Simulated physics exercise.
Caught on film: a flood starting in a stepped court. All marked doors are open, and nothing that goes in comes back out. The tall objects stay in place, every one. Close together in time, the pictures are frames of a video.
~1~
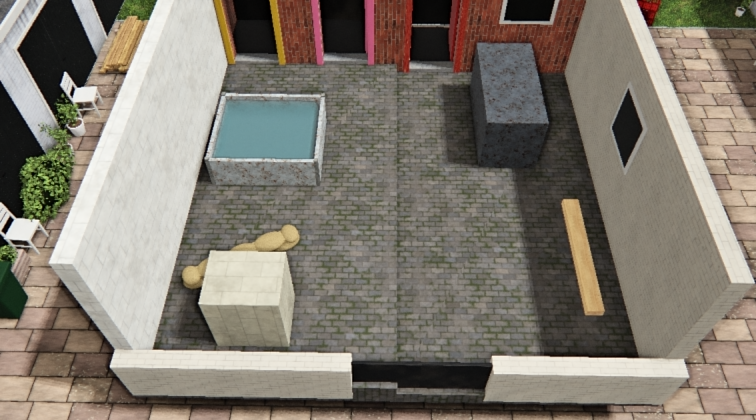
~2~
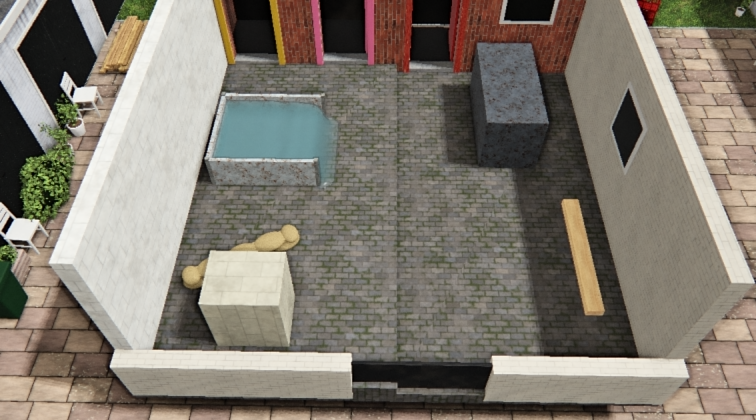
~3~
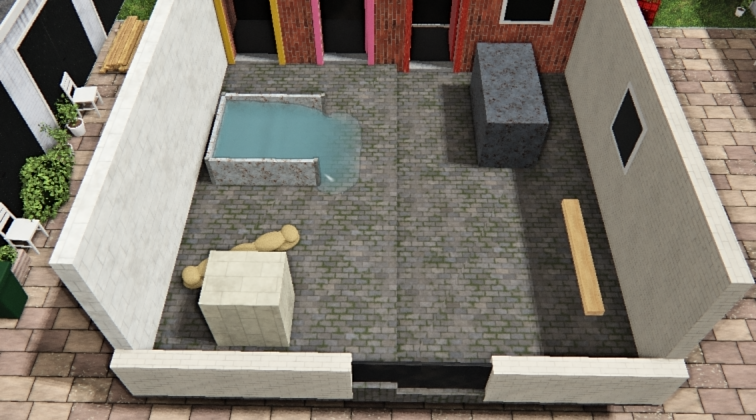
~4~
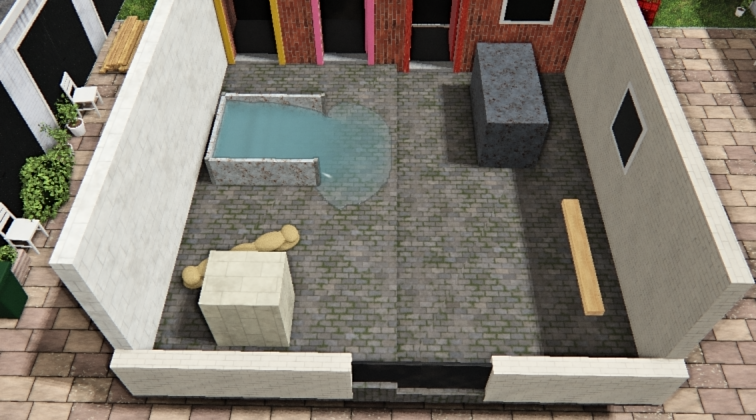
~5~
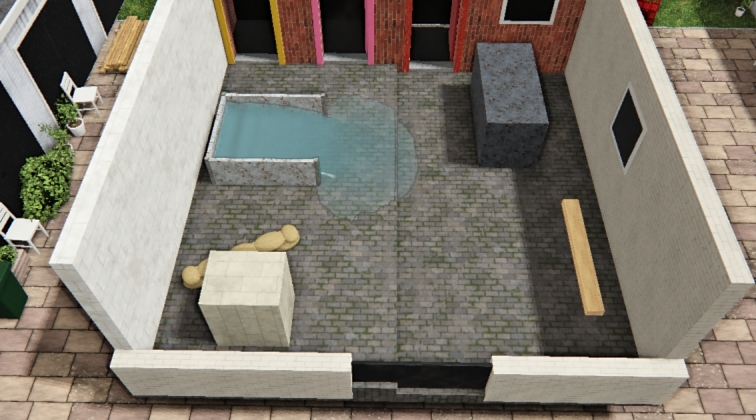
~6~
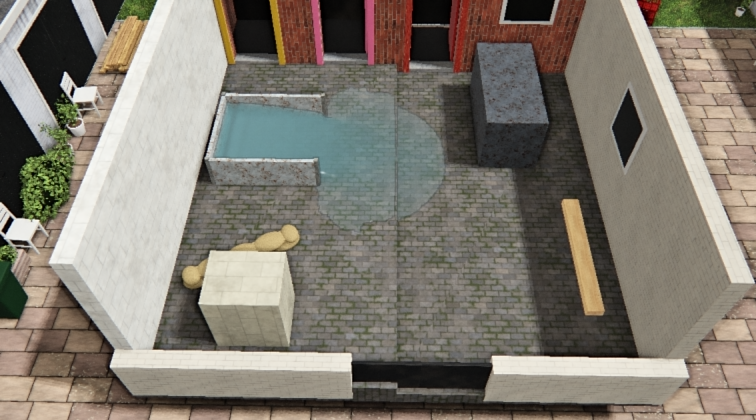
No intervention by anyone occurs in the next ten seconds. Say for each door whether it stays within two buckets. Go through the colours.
One by one: The red door surpasses two buckets; the yellow door does not surpass two buckets; the pink door does not surpass two buckets.
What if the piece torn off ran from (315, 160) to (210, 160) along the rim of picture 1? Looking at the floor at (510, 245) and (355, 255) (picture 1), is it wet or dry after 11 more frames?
Well, the first place would be still bare and the second one submerged.
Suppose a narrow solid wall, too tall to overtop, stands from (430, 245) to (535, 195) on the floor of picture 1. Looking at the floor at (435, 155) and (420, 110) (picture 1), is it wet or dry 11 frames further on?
Result by location - first soaked, second soaked.
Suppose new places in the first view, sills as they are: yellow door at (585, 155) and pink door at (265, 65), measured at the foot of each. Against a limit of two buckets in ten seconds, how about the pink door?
I'd say the pink one doesn't reach the mark.
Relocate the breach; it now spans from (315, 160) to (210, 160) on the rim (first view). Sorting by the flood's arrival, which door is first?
The door marked yellow.
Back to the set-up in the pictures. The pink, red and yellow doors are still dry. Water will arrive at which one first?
The red one.
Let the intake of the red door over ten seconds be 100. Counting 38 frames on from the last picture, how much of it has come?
Around 100 in a hundred.
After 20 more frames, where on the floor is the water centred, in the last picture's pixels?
Estimate: (426, 168).
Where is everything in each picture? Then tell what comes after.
In the first picture, the open tank at (268, 130) is whole and still.
In the second picture, the front is at (324, 184), out from the gap at (320, 145).
In the third picture, water pours out at (320, 146) and has run to (338, 190).
In the fourth picture, the front is at (382, 123), out from the gap at (320, 146).
In the fifth picture, the front is at (409, 182), out from the gap at (320, 146).
In the sixth picture, water pours out at (320, 146) and has run to (439, 172).
A moment on, water covers 25 % of the floor; the red door not reached, the yellow door not reached, the pink door not reached.
Next, water covers 40 % of the floor; the red door wet at the sill, nothing in, the yellow door not reached, the pink door not reached.
Then, water covers 50 % of the floor; the red door over two buckets in, the yellow door not reached, the pink door wet at the sill, nothing in.
Later, water covers 55 % of the floor; the red door over two buckets in, the yellow door not reached, the pink door wet at the sill, nothing in.
In the end, water covers 55 % of the floor; the red door over two buckets in, the yellow door not reached, the pink door wet at the sill, nothing in.
